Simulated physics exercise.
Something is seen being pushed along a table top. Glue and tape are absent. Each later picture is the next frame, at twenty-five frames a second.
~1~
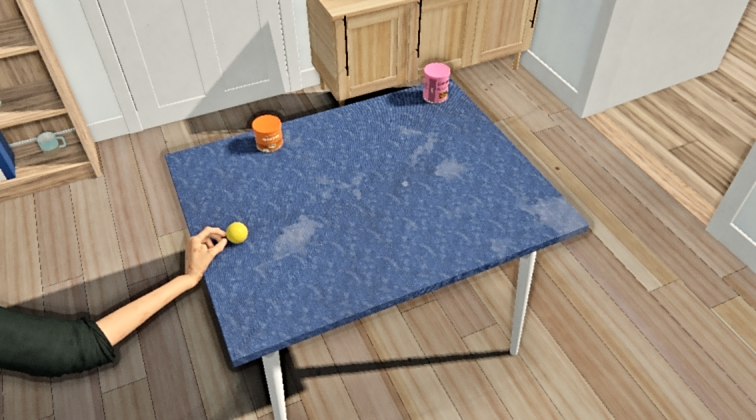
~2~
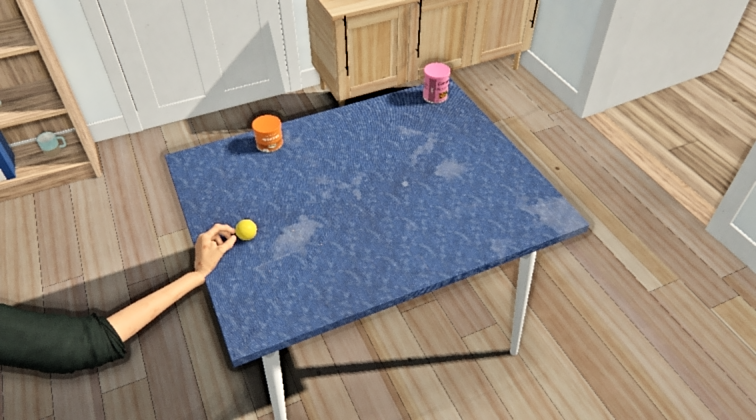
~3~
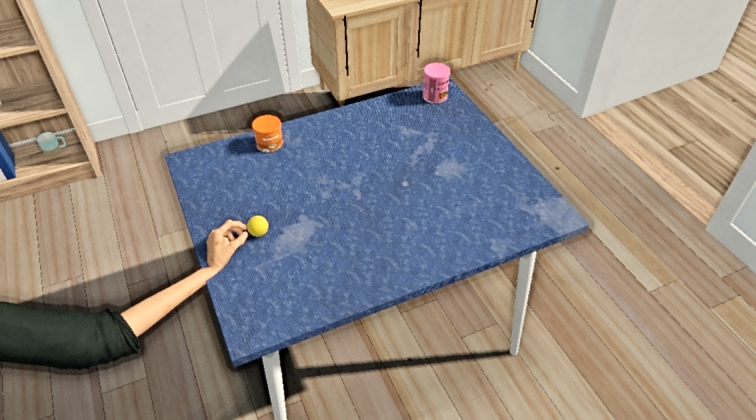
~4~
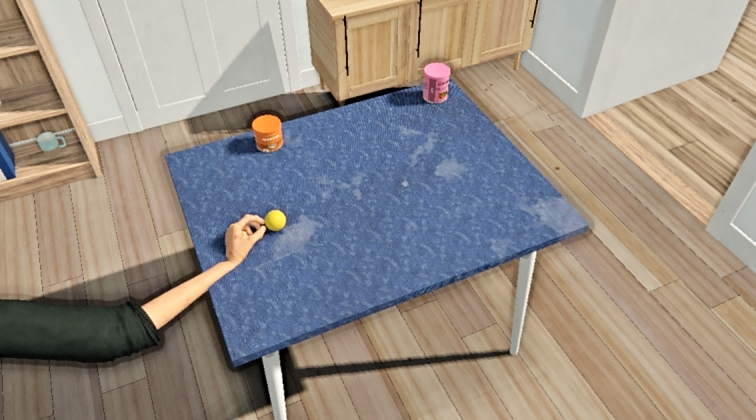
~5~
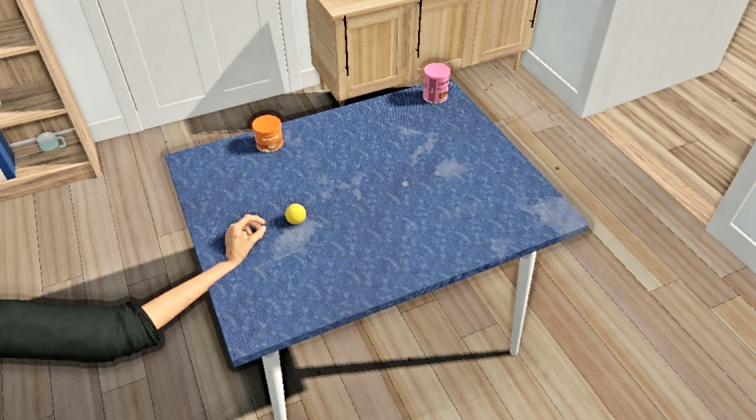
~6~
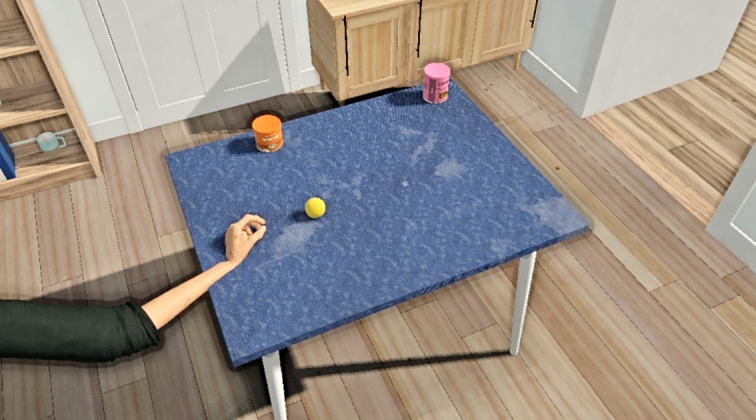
A yellow lemon being pushed rightward across a blue table by a hand, then rolling on alone as the hand stays behind.
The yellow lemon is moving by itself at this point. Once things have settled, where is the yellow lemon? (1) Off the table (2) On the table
1, off the table.
Then, 0.20 s after the last picture, yellow lemon rolled well along near (402, 180).
Then, 0.50 s after the last picture, yellow lemon rolled well along near (505, 147).
Then, 0.70 s after the last picture, yellow lemon now off the table.
Then, 1.00 s after the last picture, things are still on the move.
By the end, off the table, yellow lemon.
